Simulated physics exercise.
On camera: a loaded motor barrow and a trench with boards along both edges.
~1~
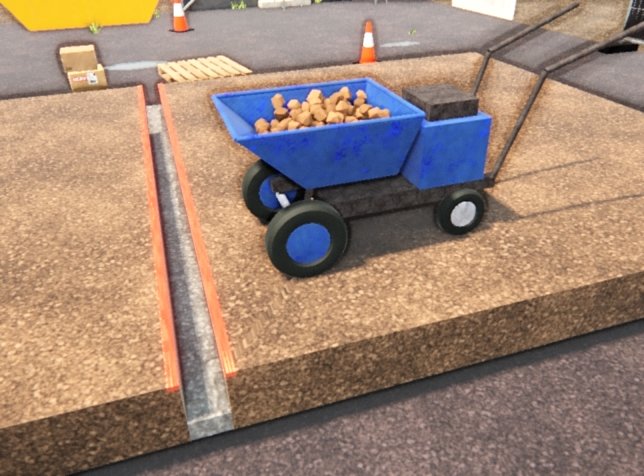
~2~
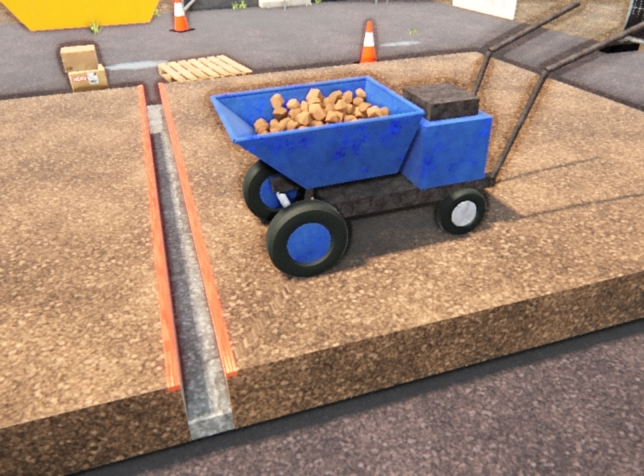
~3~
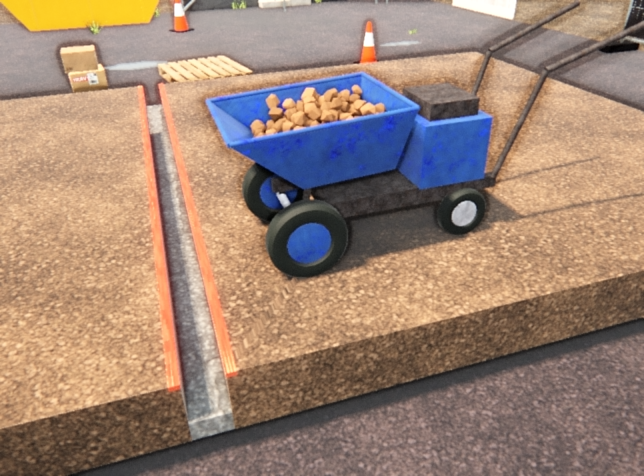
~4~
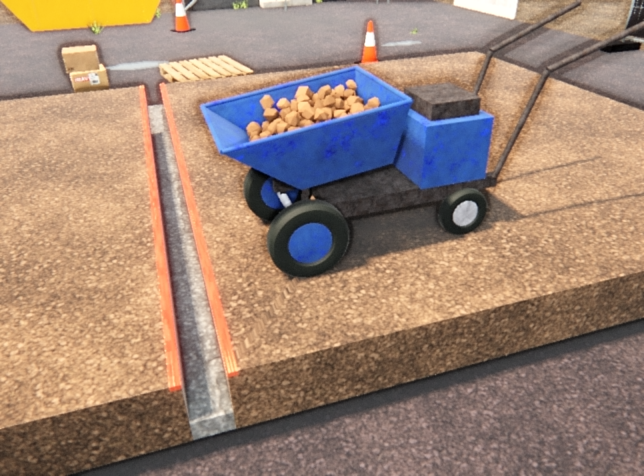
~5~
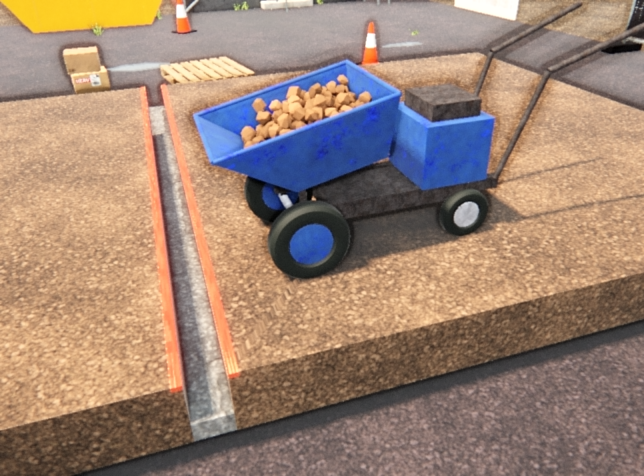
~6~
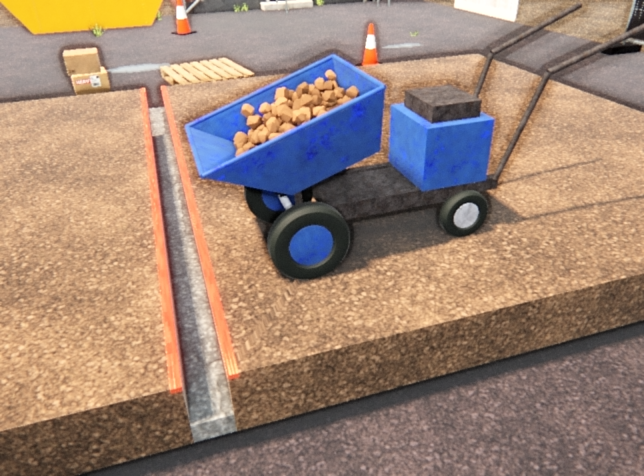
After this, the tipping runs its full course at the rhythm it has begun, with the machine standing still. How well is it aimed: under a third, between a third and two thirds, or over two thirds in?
Between the edges lies less than a third of the load.
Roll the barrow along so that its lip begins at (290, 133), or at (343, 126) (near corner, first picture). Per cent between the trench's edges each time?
Near 60 % and 20 %.
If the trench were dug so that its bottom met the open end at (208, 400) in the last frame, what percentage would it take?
It comes to 10 per cent or so.
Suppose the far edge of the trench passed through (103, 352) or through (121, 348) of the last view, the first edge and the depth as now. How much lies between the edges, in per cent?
In turn 100 and 90 in a hundred.
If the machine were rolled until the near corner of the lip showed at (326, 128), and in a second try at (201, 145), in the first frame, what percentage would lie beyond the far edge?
About 0 and 60 per cent.
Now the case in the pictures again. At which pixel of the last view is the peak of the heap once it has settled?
Close to (150, 254).
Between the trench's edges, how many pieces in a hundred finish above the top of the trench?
Close to 10 per cent.
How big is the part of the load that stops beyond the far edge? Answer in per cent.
Roughly 55 in a hundred.
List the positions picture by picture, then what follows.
Lip of the skip near (237, 140), level; top of the load near (332, 112), clay clods; first edge of the trench near (219, 324); far edge near (167, 336), the trench under half as wide as the skip, and about as deep as wide, in the first frame.
Lip of the skip near (236, 141), level; top of the load near (331, 111), in the second frame.
Lip of the skip near (230, 146), tipped barely; top of the load near (336, 112), in the third frame.
Lip of the skip near (223, 152), tipped a little; top of the load near (331, 109), in the fourth frame.
Lip of the skip near (214, 163), tipped a little; top of the load near (336, 109), in the fifth frame.
Lip of the skip near (203, 176), tipped clearly; top of the load near (325, 107); first edge of the trench near (221, 326); far edge near (170, 338), in the sixth frame.
Shortly afterwards, skip tipped steeply; the whole lot in the skip.
Next, skip tipped right over; near two thirds in the skip; a little in or heaped over the trench; near a third beyond it; only a few falling.
Some moments later, skip tipped right over; near a third in the skip; a little in or heaped over the trench; near half beyond it.
In the end, skip tipped right over; near a third in the skip; a little in or heaped over the trench; near half beyond it.
